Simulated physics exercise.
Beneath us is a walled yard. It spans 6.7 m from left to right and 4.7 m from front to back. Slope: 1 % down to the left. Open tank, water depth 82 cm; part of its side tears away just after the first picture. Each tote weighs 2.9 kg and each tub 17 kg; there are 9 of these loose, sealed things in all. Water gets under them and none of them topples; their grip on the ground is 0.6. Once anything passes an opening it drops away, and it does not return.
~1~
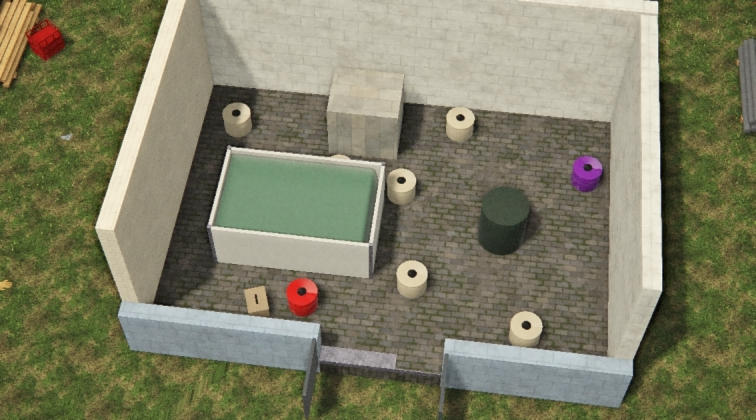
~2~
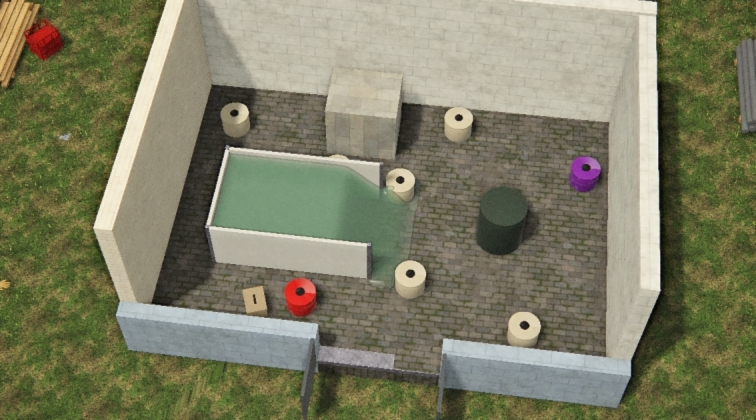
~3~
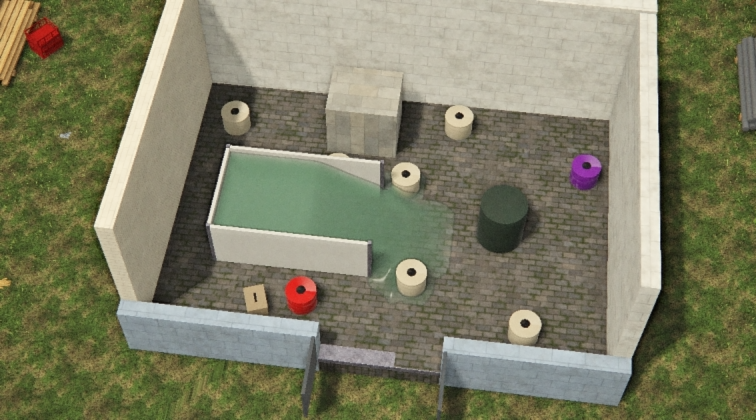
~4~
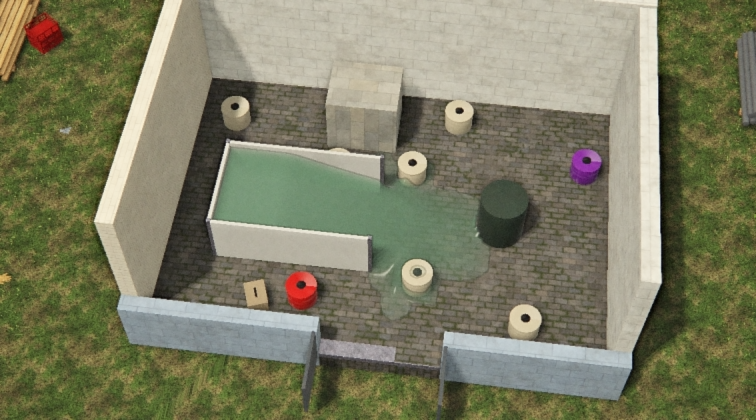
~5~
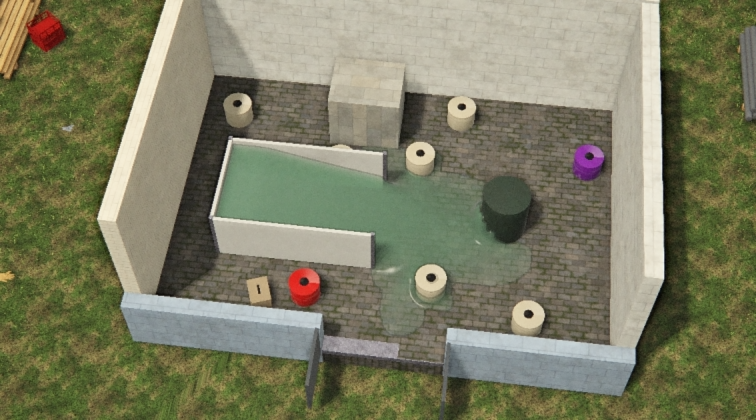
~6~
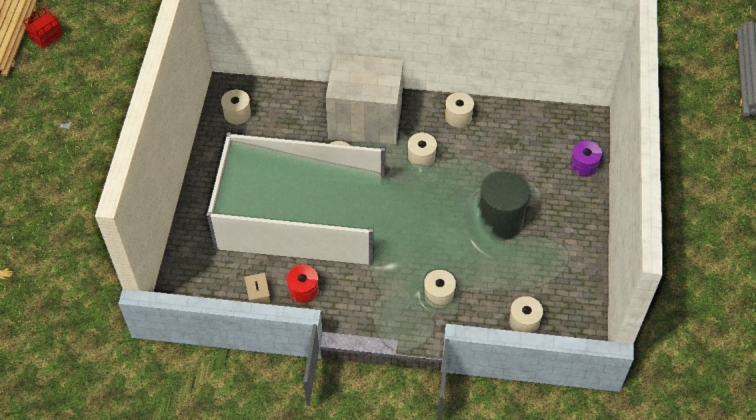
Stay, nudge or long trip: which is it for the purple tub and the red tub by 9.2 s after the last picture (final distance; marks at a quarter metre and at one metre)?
Final spots: Purple tub a long way off, red tub near where it began.
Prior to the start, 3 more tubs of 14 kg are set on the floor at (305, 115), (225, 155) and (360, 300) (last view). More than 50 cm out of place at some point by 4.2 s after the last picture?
From first to last: Does not reach it, does not reach it, does not reach it.
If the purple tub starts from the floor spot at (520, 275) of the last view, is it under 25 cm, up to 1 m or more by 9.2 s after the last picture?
It goes a long way.
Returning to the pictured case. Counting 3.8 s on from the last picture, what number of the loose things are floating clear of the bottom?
Total: 4.
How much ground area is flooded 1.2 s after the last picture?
At that time the wet patch spans about 18 m2.
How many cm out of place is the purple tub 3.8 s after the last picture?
Some 100 cm from the start.
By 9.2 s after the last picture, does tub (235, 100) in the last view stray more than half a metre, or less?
Verdict: Never crossed the line.
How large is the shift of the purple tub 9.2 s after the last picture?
Roughly 450 centimetres.
Then, 1.2 s after the last picture the purple tub is near (597, 151), 0.2 m from its start, aground; the red tub is near (303, 278), 0.0 m from its start, aground; 0 of 9 are out; 2 afloat.
Then, 3.8 s after the last picture the purple tub is near (528, 144), 0.9 m from its start, afloat; the red tub is near (303, 278), 0.0 m from its start, aground; 0 of 9 are out; 4 afloat.
Then, 6.2 s after the last picture the purple tub is near (393, 147), 3.0 m from its start, aground; the red tub is near (303, 278), 0.0 m from its start, aground; 0 of 9 are out; 3 afloat.
Then, 9.2 s after the last picture the purple tub is near (304, 141), 4.4 m from its start, aground; the red tub is near (303, 278), 0.0 m from its start, aground; 0 of 9 are out; 2 afloat.
